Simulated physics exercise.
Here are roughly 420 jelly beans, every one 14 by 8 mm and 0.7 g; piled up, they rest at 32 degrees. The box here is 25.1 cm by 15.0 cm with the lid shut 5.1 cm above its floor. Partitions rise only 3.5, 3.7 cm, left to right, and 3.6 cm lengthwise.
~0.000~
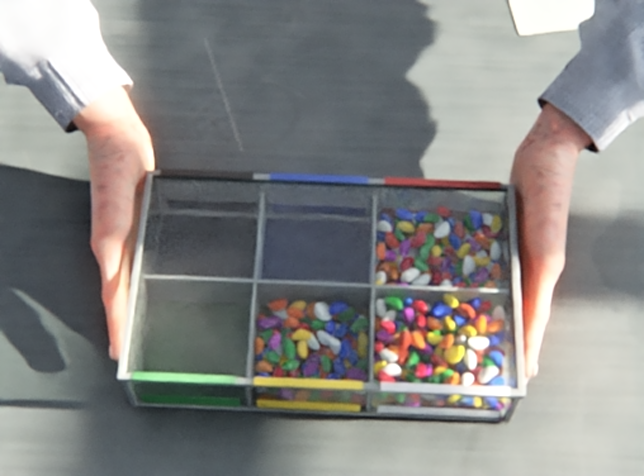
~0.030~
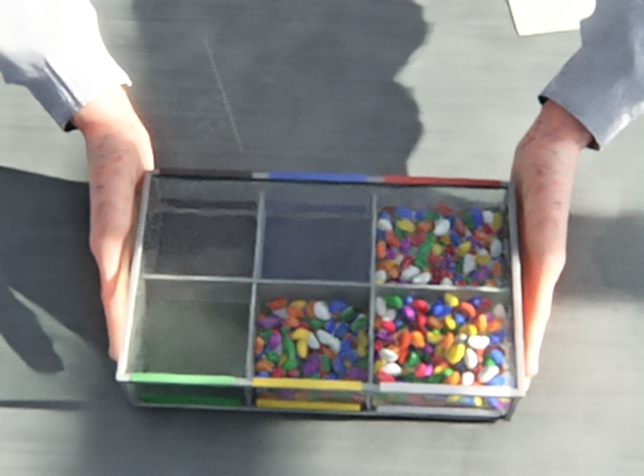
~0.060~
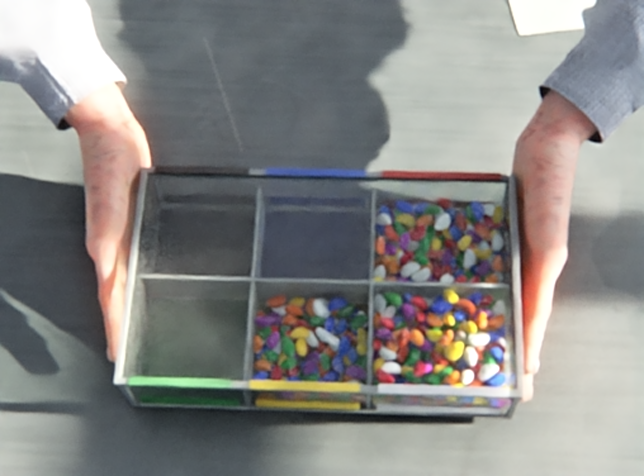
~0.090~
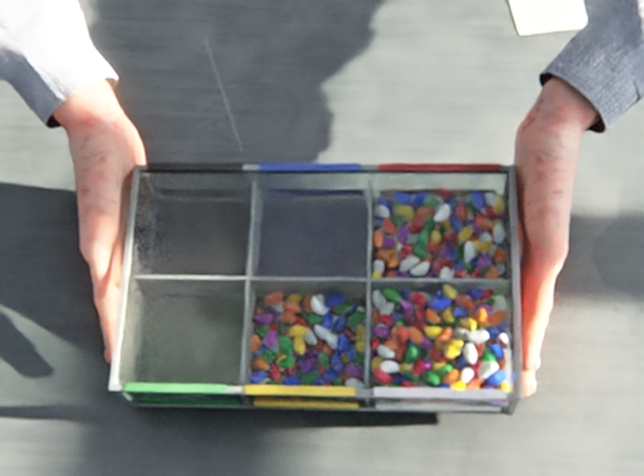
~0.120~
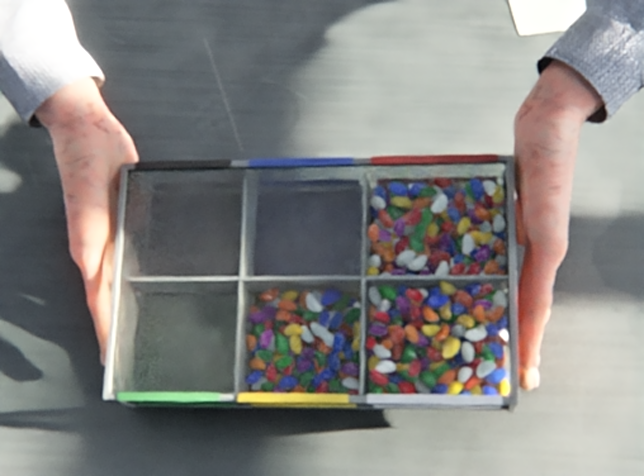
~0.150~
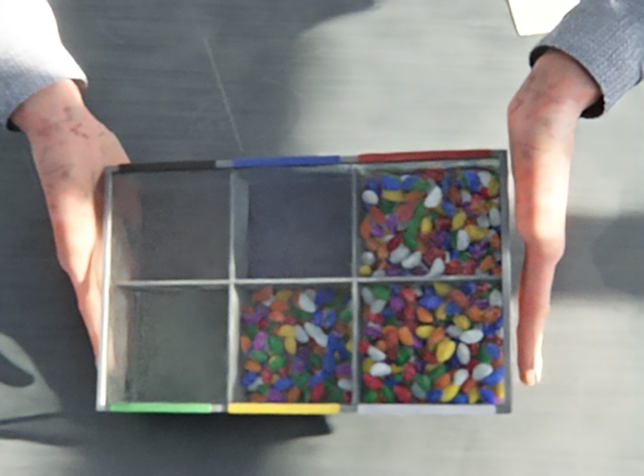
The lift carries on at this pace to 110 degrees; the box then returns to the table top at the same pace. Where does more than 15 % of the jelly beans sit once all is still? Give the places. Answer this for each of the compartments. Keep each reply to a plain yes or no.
Here goes: Red compartment yes; blue compartment no; green compartment no; yellow compartment yes; white compartment yes; black compartment no.
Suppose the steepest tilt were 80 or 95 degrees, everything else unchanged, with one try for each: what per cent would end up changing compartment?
I'd expect close to 5 and then close to 5 per cent.
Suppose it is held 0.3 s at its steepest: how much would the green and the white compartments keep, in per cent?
Final amounts would be green 0% and white 45%.
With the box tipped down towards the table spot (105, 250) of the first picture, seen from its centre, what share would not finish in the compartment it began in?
That comes to around 10 per cent.
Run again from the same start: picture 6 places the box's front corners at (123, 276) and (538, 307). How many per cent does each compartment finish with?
Per cent at the finish: Red 40, blue 5, green 0, yellow 15, white 35, black 0.
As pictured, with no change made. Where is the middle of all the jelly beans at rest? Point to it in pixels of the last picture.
Centre at rest, approx.: (408, 347) px.
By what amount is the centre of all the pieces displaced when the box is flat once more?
1.5 cm.
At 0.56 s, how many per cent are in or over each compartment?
Red 35 %, blue 0 %, green 0 %, yellow 20 %, white 45 %, black 0 %.
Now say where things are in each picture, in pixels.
The first picture shows box tilt 0 degrees, front corners at (125, 374) and (518, 391); red 35 %, yellow 20 %, white 45 %.
The second picture shows box tilt 1 degrees, front corners at (124, 375) and (518, 391).
The third picture shows box tilt 4 degrees, front corners at (121, 379) and (517, 391), lowest corner left front.
The fourth picture shows box tilt 9 degrees, front corners at (117, 385) and (516, 393), lowest corner left front.
The fifth picture shows box tilt 16 degrees, front corners at (111, 394) and (512, 397), lowest corner left front.
The sixth picture shows box tilt 24 degrees, front corners at (104, 404) and (506, 407), lowest corner left front; red 35 %, yellow 20 %, white 45 %. The box's pace is about 265 degrees a second.
Then, at 0.56 s, tilt 109 degrees; red 35 %, yellow 20 %, white 45 %.
After 0.84 s, tilt 45 degrees; red 30 %, green 5 %, yellow 20 %, white 45 %.
Then, at 1.22 s, tilt 0 degrees; red 30 %, green 5 %, yellow 20 %, white 45 %.
By 1.5 s all is still; red 30 %, blue 0 %, green 5 %, yellow 20 %, white 45 %, black 0 %.
